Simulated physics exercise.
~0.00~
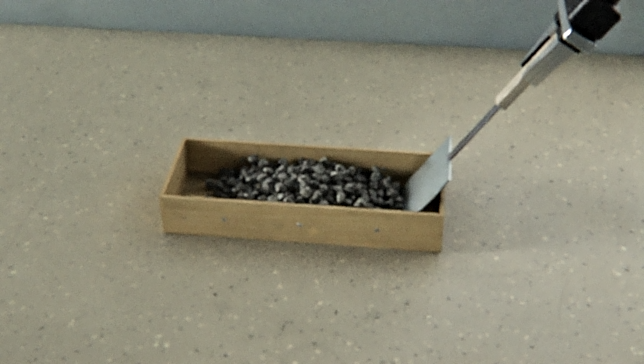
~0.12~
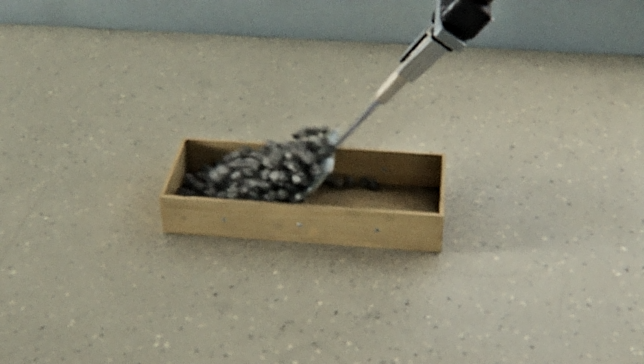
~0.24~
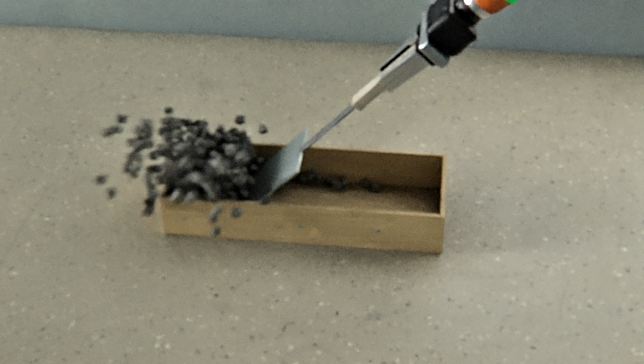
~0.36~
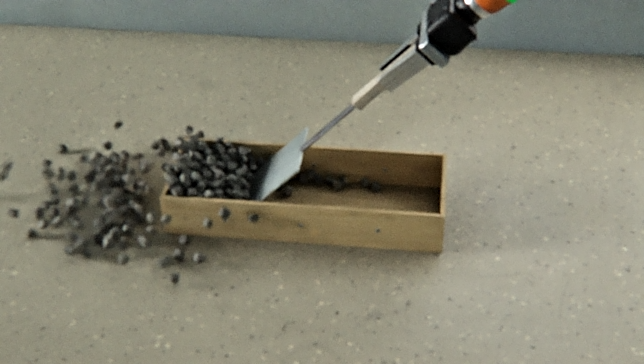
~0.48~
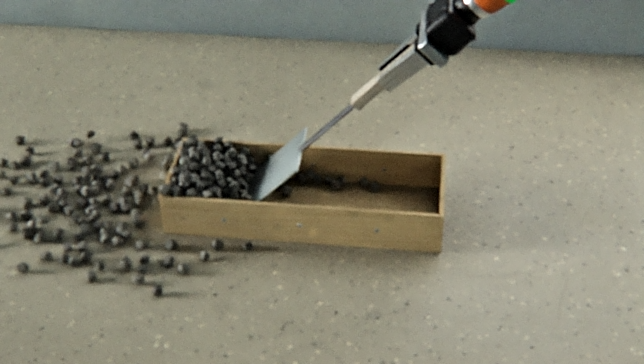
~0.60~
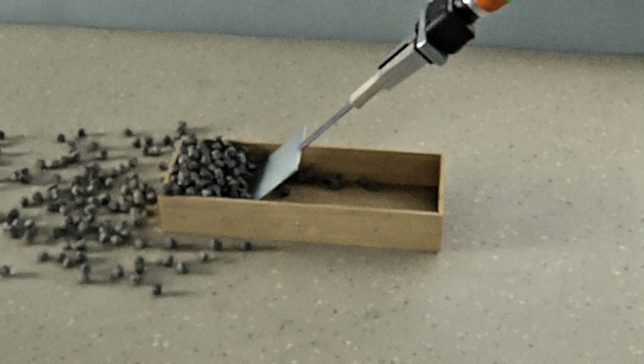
Spatula on a robot arm pushing dark pebbles leftward along a shallow tray, many spilling over the end and scattering across the tabletop.
